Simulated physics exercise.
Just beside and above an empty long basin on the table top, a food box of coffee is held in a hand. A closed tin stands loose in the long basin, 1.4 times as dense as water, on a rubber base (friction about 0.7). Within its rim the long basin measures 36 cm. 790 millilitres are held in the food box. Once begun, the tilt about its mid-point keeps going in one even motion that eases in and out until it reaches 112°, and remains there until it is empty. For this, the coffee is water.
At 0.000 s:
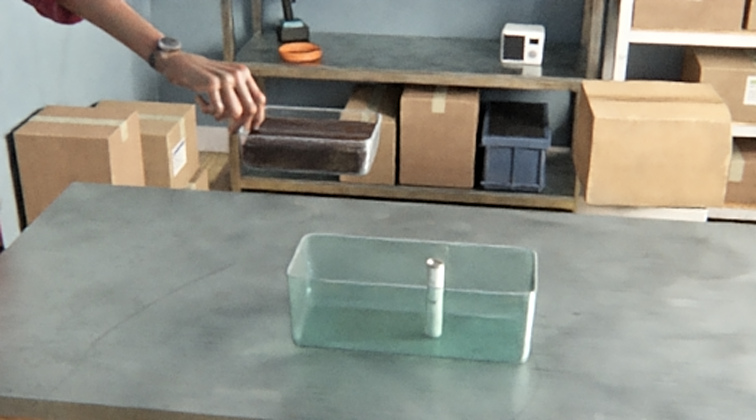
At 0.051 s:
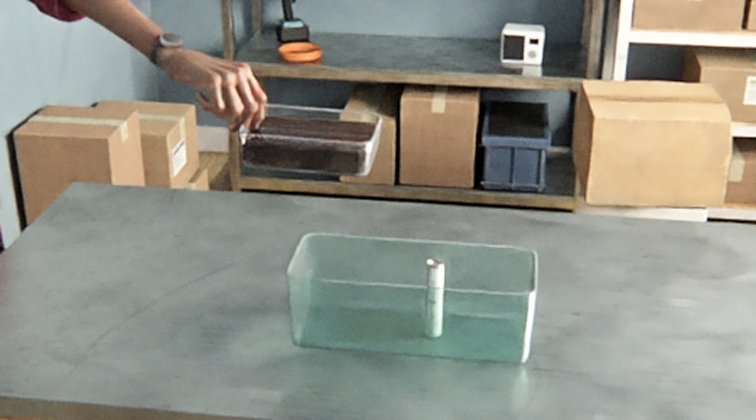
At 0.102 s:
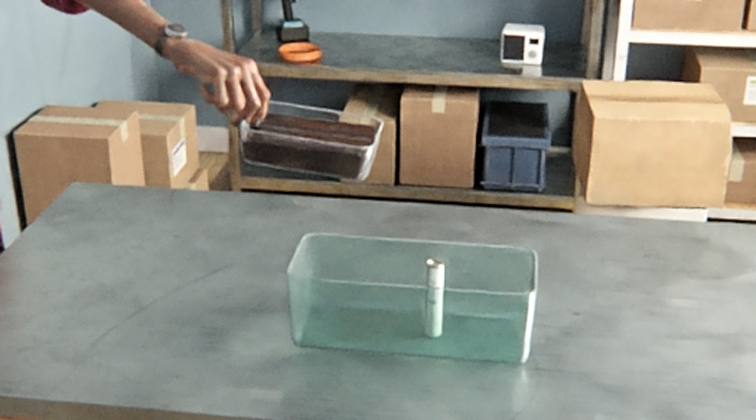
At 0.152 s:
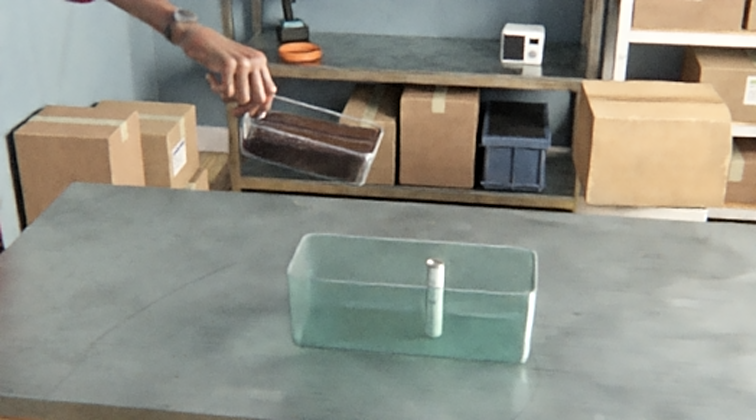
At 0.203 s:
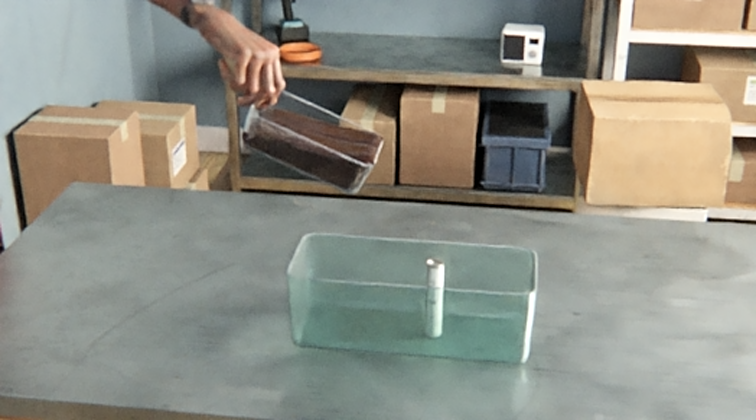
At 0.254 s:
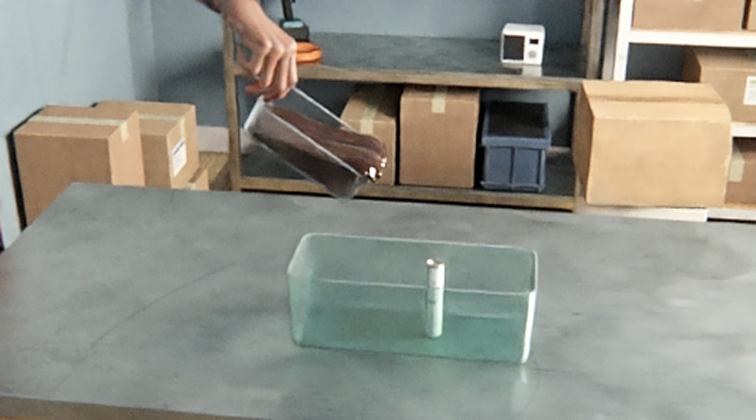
A hand with a wristwatch, reaching in from the upper left of a storeroom seen from slightly above, holds a clear box of dark brown liquid over a grey table. Below stands a clear, greenish long basin with a white tin upright inside, before shelves, cardboard boxes and a blue bin. The hand tilts the box steadily down to the right, and liquid reaches its lower rim, while the camera stays still.
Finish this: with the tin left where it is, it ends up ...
It ends up knocked over.
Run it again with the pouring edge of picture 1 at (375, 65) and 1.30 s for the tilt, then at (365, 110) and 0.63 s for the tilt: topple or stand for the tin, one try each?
In the first try it remains standing; in the second it comes down.
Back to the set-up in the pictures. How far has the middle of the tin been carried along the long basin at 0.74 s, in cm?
I'd put it at around 2 centimetres.
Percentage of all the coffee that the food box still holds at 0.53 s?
Some 4 per cent.
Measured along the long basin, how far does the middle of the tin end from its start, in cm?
The middle of the tin ends some 6.0 cm along the basin.
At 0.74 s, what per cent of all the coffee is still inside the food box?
0 %.
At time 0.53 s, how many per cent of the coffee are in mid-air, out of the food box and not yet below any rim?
I'd put it at about 44 percent.
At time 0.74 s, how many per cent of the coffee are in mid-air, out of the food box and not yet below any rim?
Near 6 per cent, I'd say.
By 0.53 s the tilt is 99° and 4 per cent is still to pour; the tin stands where it began.
By 0.74 s the tilt is 112° and 0 per cent is still to pour; the tin leans 9°.
By 0.95 s the tilt is 112° and 0 per cent is still to pour; the tin leans 4°.
By 1.18 s the tilt is 112° and 0 per cent is still to pour; the tin leans 24°.
At rest the tin lies on its side.
